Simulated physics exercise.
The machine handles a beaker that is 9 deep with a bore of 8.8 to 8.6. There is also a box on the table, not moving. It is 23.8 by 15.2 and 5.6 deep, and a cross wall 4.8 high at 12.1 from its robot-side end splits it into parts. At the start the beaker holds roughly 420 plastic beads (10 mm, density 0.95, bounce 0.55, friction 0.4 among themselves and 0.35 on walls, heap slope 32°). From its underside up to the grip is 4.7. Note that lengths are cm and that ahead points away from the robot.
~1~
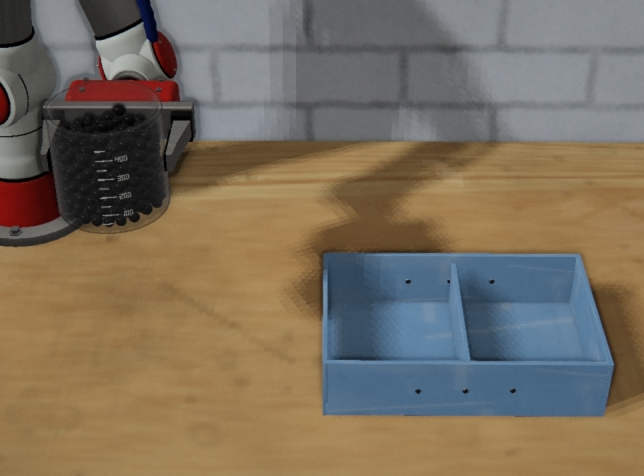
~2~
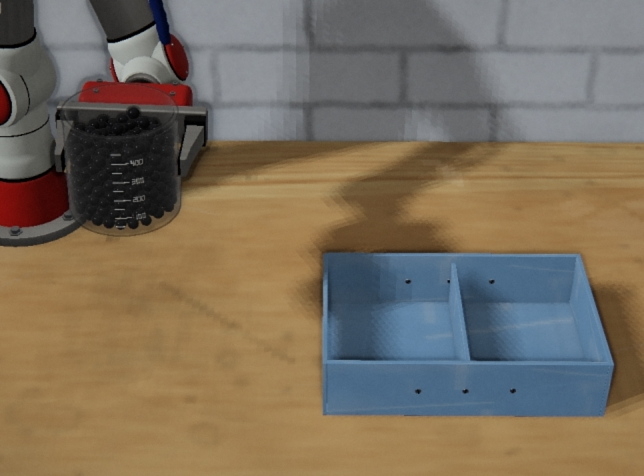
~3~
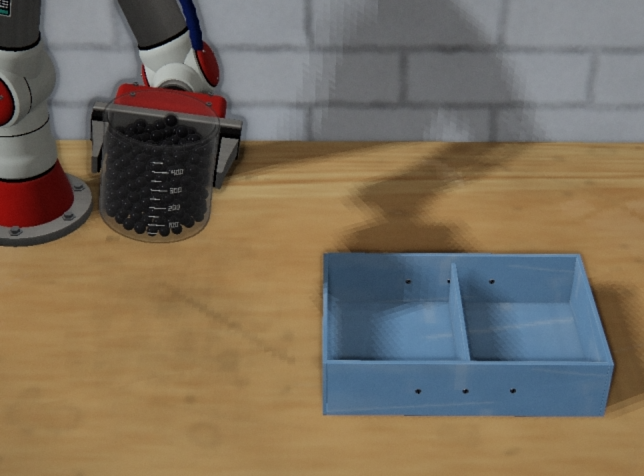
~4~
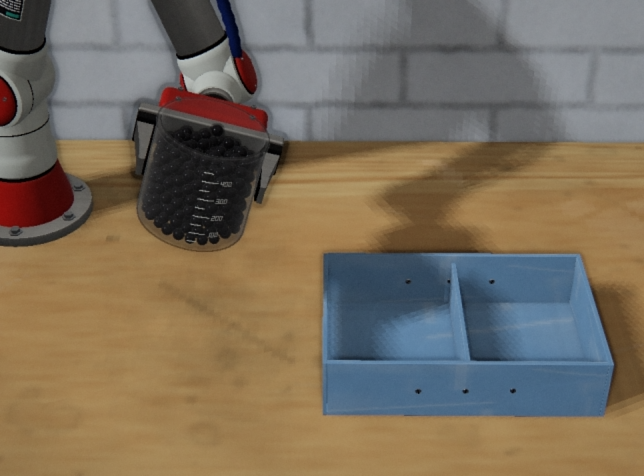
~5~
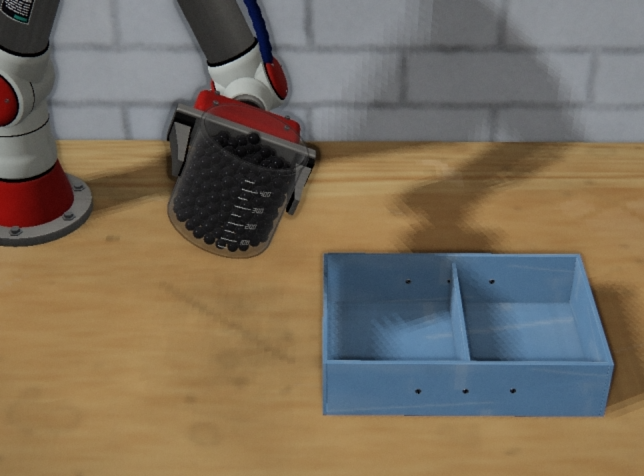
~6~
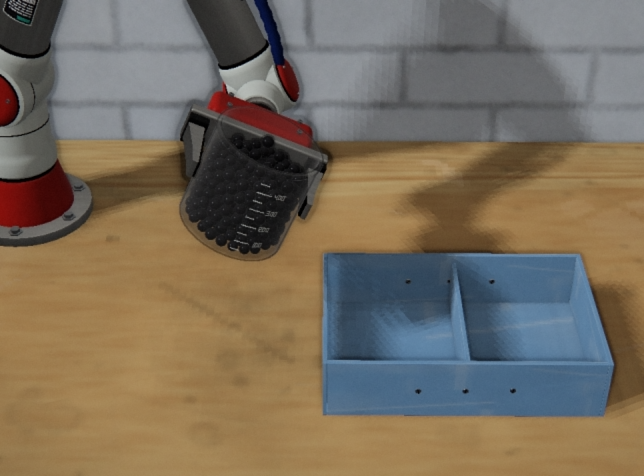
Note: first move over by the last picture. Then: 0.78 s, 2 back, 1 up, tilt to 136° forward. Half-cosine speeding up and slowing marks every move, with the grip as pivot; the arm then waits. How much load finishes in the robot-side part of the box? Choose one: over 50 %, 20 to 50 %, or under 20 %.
Under 20 %.
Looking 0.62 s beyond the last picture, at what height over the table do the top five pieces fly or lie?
They're roughly 22 centimetres up.
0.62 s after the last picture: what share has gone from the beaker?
My estimate is roughly 20 % gone.
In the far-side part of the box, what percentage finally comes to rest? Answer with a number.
Some 0 per cent.
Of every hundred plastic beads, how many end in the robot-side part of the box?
Around 10 percent.
Then, 0.31 s later, tilted 63° forward, highest piece 23 above the table; 419 in the beaker.
Then, 0.62 s later, tilted 125° forward, highest piece 22 above the table; 330 in the beaker, 26 in the robot-side part, 15 on the table or floor, 48 in flight or on a rim.
Then, 0.98 s later, tilted 136° forward, highest piece 5 above the table; 372 on the table or floor, 39 in the robot-side part, 1 in the far-side part, 7 in flight or on a rim.
Then, 2.03 s later, tilted 136° forward, highest piece 2 above the table; 379 on the table or floor, 39 in the robot-side part, 1 in the far-side part.
At rest, 379 on the table or floor, 39 in the robot-side part, 1 in the far-side part. That is 9 % in the robot-side part of the box.
